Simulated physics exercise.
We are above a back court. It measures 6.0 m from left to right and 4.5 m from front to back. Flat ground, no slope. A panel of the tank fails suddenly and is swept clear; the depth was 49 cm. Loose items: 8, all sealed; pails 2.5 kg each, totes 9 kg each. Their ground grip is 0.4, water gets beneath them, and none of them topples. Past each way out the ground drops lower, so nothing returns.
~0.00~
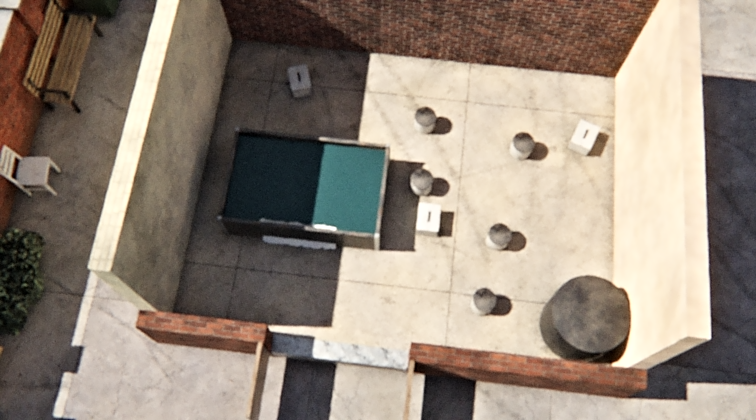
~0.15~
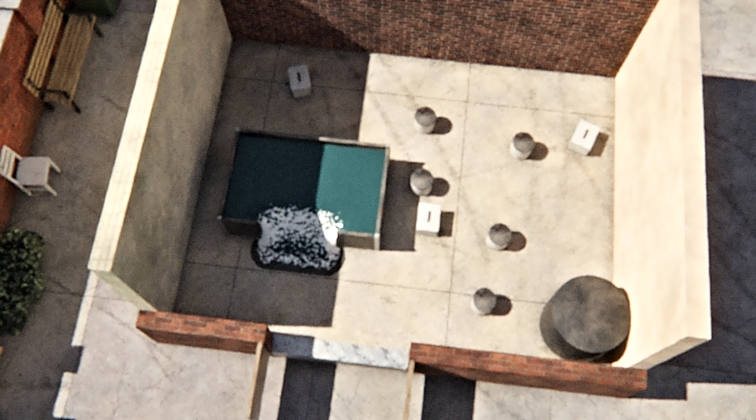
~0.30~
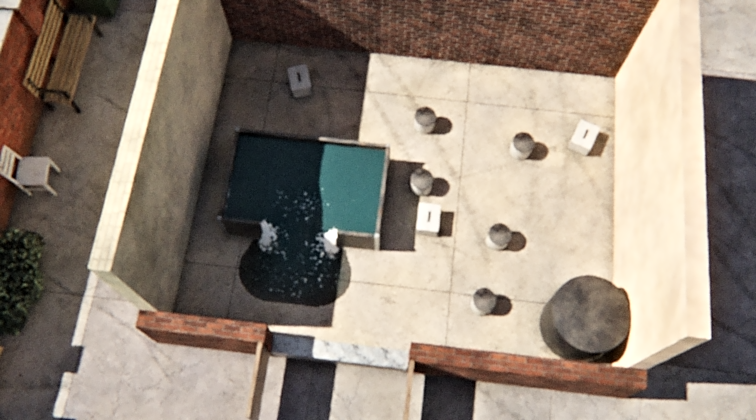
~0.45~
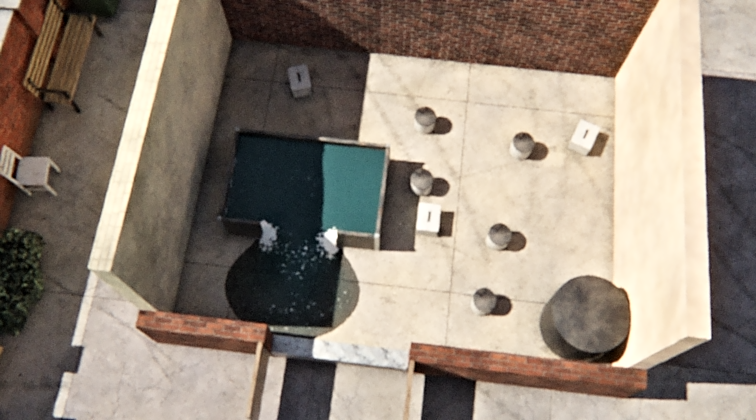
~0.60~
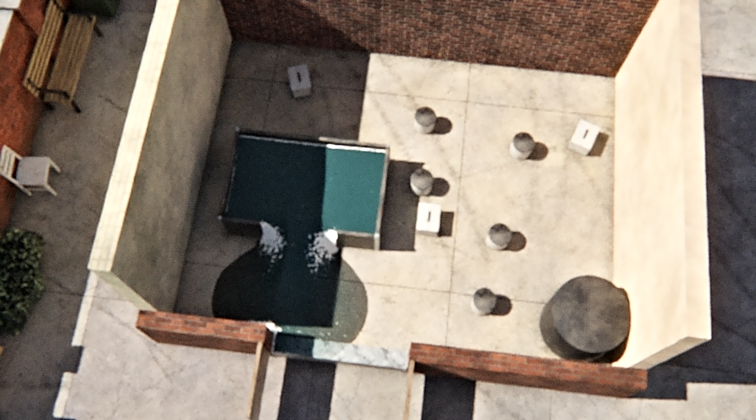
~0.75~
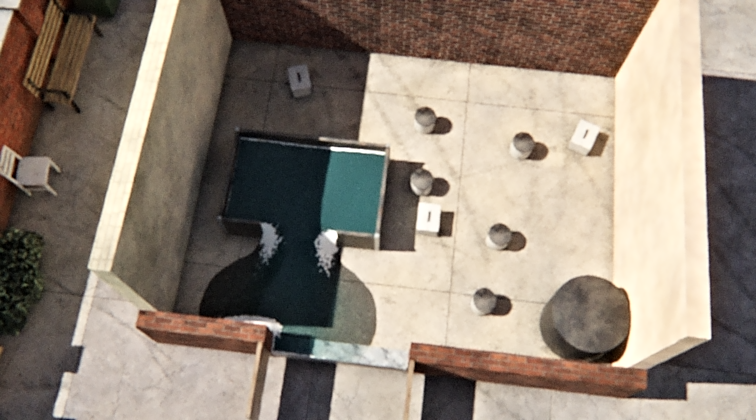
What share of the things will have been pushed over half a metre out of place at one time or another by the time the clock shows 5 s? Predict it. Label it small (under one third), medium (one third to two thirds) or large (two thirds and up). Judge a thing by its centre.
Small.
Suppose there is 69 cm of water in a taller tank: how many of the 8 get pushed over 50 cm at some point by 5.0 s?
Then 0.
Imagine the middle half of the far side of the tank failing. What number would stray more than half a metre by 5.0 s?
Then the count would be 3.
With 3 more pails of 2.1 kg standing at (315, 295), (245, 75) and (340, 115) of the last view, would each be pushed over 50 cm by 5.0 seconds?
In turn: Past it, over, under.
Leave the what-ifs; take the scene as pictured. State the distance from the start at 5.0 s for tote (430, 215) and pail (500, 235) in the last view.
In that order: 0 cm, 0 cm.
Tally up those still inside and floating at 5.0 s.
It comes to 0.
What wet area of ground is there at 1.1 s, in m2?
Wet area: Approx. 6.0 m2.
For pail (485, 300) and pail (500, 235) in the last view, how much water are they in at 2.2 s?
0 and 0 cm.
After 1.1 s 0 of 8 are over 50 cm from their spots; 0 afloat.
After 2.2 s 0 of 8 are over 50 cm from their spots; 0 afloat.
After 3.5 s 0 of 8 are over 50 cm from their spots; 0 afloat.
After 5.0 s 0 of 8 are over 50 cm from their spots, and 0 have been at some point; 0 afloat.
